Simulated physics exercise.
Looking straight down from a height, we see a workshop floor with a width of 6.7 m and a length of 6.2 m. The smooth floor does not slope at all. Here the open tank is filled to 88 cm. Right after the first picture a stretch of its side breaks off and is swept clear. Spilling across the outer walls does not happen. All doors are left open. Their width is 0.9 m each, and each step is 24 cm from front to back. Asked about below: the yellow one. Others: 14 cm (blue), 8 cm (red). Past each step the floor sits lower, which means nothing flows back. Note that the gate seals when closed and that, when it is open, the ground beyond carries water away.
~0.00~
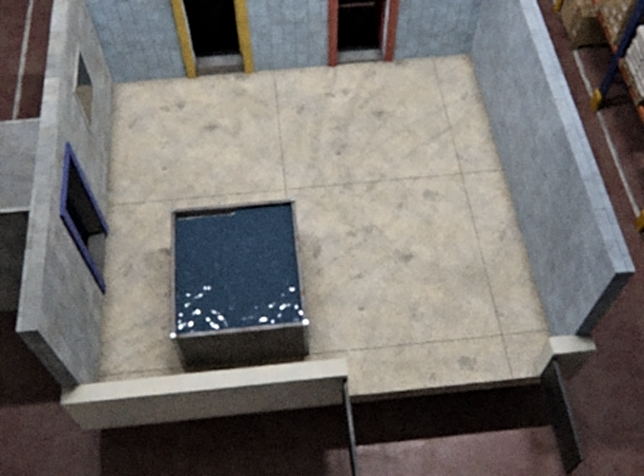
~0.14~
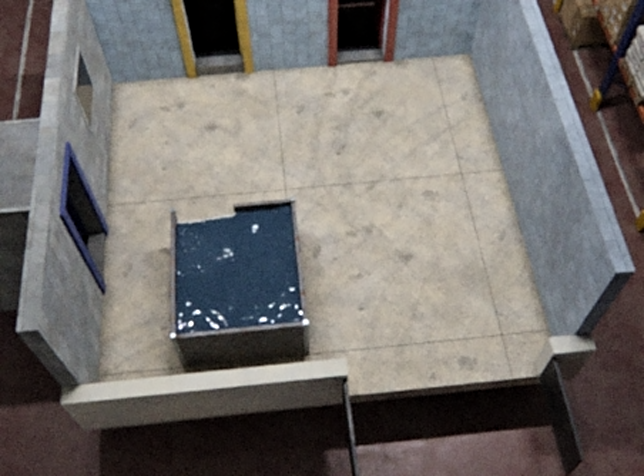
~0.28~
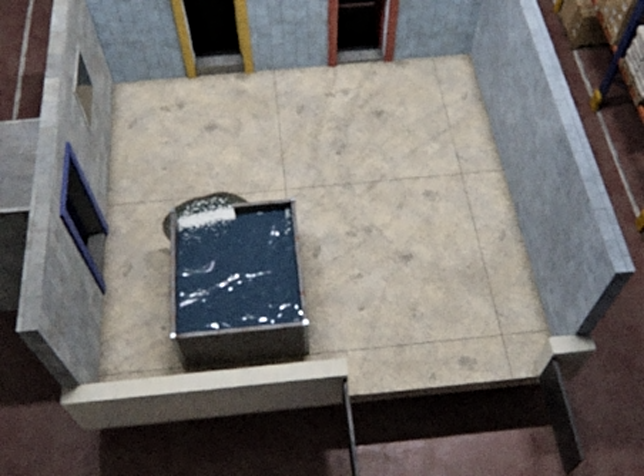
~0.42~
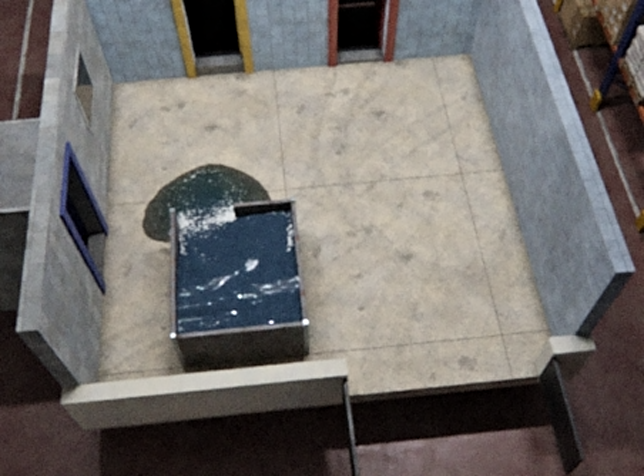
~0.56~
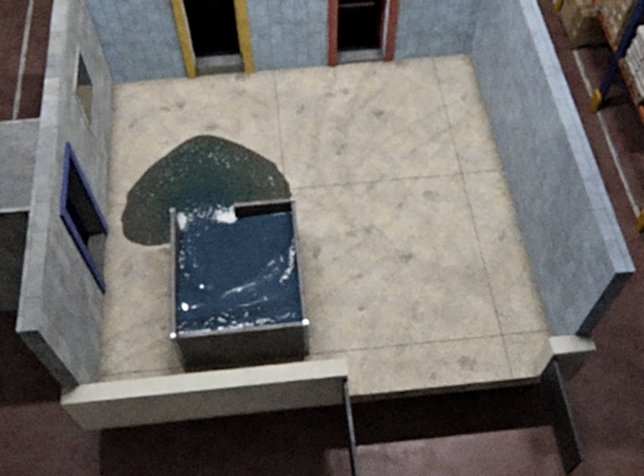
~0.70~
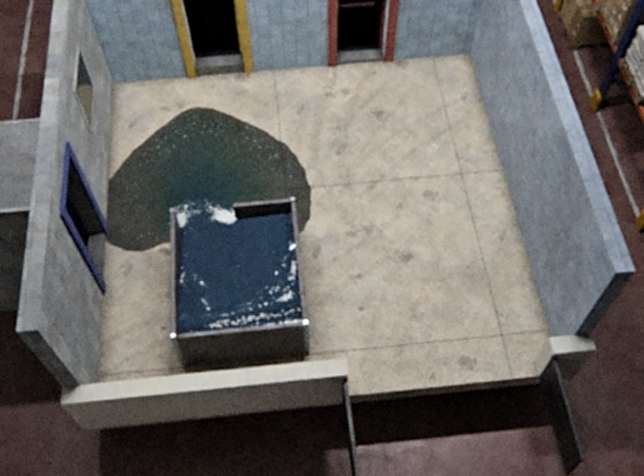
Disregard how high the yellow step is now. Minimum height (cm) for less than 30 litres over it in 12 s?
Around 25 cm.
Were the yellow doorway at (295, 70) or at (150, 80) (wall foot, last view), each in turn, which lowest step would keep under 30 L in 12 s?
Minimums: Roughly 14.5 cm and 35 cm.
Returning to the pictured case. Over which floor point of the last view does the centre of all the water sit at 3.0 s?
About (228, 193).
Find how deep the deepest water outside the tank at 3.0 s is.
Up to some 31 centimetres, I'd say.
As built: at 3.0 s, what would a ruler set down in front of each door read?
Blue 2, yellow 28, red 10 cm.
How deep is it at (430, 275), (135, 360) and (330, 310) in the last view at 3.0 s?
In that order: 0, 0 and 0 cm.
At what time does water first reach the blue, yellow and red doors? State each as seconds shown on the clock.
Blue: 1.1 s; yellow: 0.9 s; red: 1.8 s.
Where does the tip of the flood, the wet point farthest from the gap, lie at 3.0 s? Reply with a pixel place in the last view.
Roughly at (470, 56) in the last view.
After 1.4 s water covers 30 % of the floor, deepest (52 cm) near (114, 86); 25 cm at the yellow door, 0 litres in over its 23 cm step.
After 3.0 s water covers 40 % of the floor, deepest (31 cm) near (122, 138); 28 cm at the yellow door, 38 litres in over its 23 cm step.
After 12.0 s water covers 100 % of the floor, deepest (11 cm) near (409, 361); 7 cm at the yellow door, 44 litres in over its 23 cm step.
At the yellow door as built, the water arrived by 1.0 s and peaked near 32 cm at 1.8 s.
Run again over the same 12 s with other heights there, 60 litres in over 21.5 cm, 6 litres over 29.5 cm. The limit of 30 litres is kept from about 25 cm up.
